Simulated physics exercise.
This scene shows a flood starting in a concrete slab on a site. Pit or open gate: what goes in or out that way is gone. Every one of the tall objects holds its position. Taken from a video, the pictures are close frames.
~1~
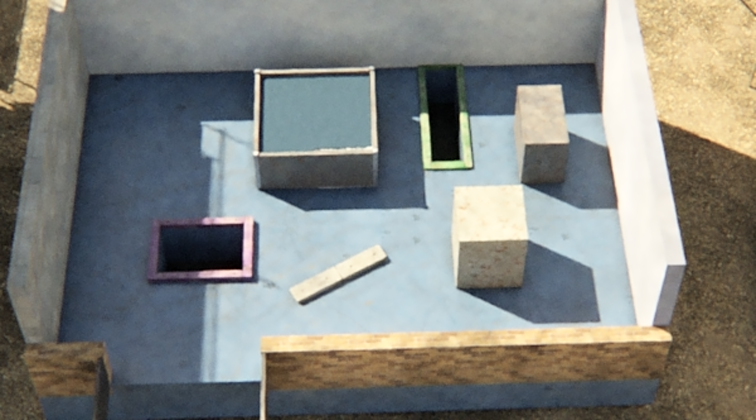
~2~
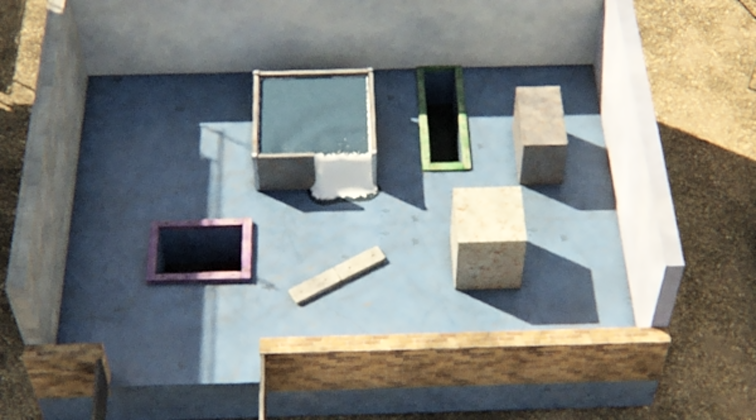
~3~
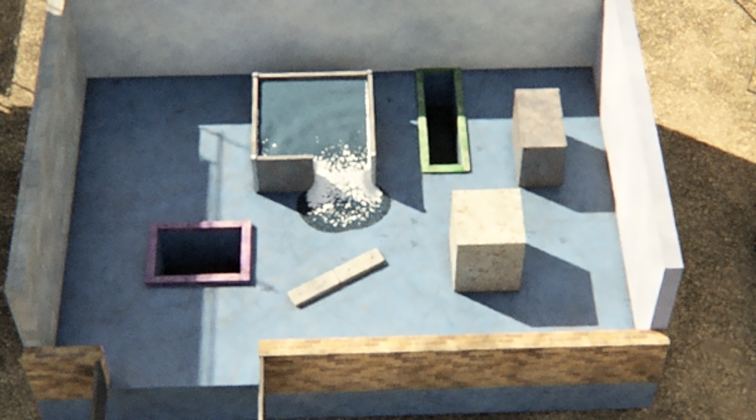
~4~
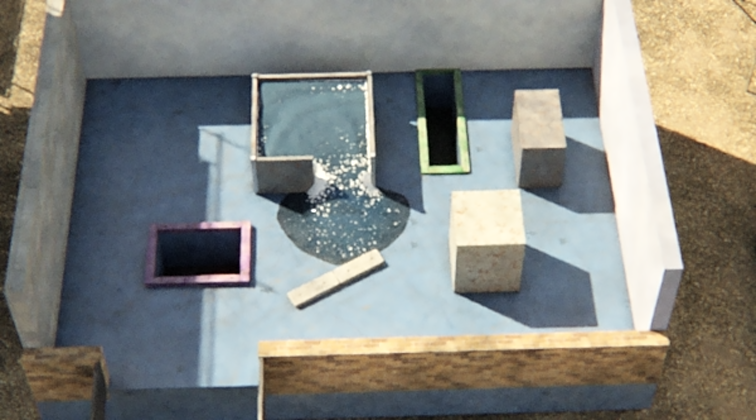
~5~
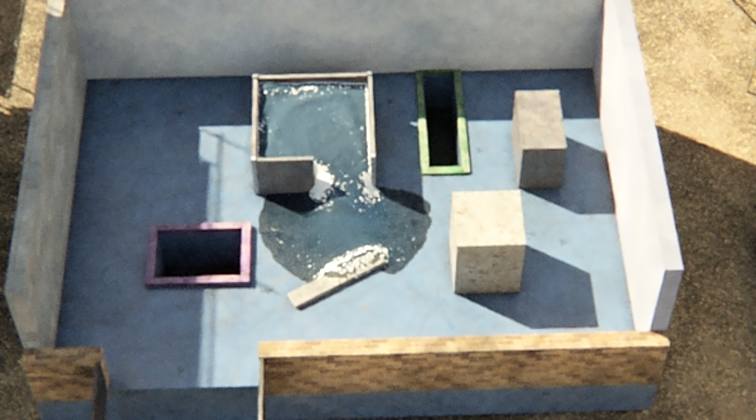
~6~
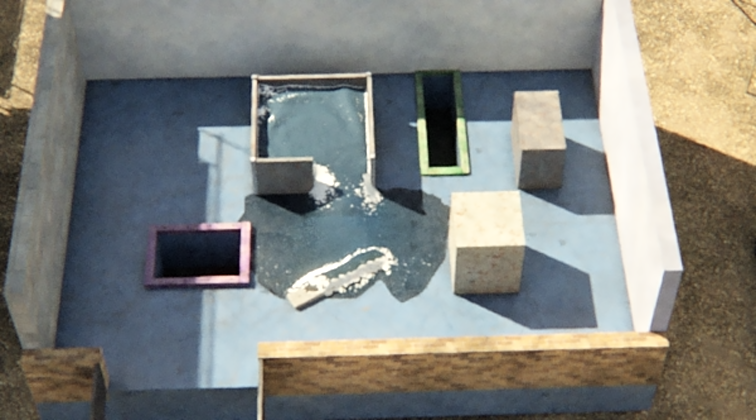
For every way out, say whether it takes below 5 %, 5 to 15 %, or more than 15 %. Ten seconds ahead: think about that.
At the end, I expect the gate to account for upward of fifteen per cent; I expect the green pit to account for a fraction below five per cent; I expect the purple pit to account for a fraction below five per cent.
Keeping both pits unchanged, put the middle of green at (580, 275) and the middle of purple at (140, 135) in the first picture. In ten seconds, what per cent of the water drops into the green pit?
Out of a hundred parts, 8 go to green.
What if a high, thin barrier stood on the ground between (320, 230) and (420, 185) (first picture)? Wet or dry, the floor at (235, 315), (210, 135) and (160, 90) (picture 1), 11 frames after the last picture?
In that order, I'd expect them to be reached by the flood, kept clear of the flood and kept clear of the flood.
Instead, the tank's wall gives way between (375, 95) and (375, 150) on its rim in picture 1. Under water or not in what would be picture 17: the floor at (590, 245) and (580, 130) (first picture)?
The first ends up soaked, the second ends up unsoaked.
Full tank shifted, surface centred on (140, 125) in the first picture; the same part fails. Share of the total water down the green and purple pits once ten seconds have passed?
So green takes 0 % and purple takes 50 %.
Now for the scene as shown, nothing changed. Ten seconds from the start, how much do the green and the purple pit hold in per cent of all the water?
Near 2 and 0 in a hundred.
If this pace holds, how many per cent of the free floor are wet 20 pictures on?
Around 40 in a hundred.
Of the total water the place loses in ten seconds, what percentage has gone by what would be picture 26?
Estimate: Some 40 %.
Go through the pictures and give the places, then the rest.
The first picture shows the tank at (315, 114) is whole and still.
In the second picture, water pours out at (344, 176) and has run to (314, 196).
In the third picture, water pours out at (343, 179) and has run to (334, 229).
In the fourth picture, water pours out at (343, 180) and has run to (334, 259).
In the fifth picture, water pours out at (343, 181) and has run to (314, 280).
In the sixth picture, water pours out at (342, 181) and has run to (409, 292).
A moment on, water covers 25 % of the floor; the gate 0 %, the green pit 0 %, the purple pit 0 %.
Next, water covers 30 % of the floor; the gate 2 %, the green pit 0 %, the purple pit 0 %.
Then, water covers 40 % of the floor; the gate 8 %, the green pit 0 %, the purple pit 0 %.
Later, water covers 60 % of the floor; the gate 14 %, the green pit 0 %, the purple pit 0 %.
In the end, water covers 80 % of the floor; the gate 21 %, the green pit 1 %, the purple pit 0 %.
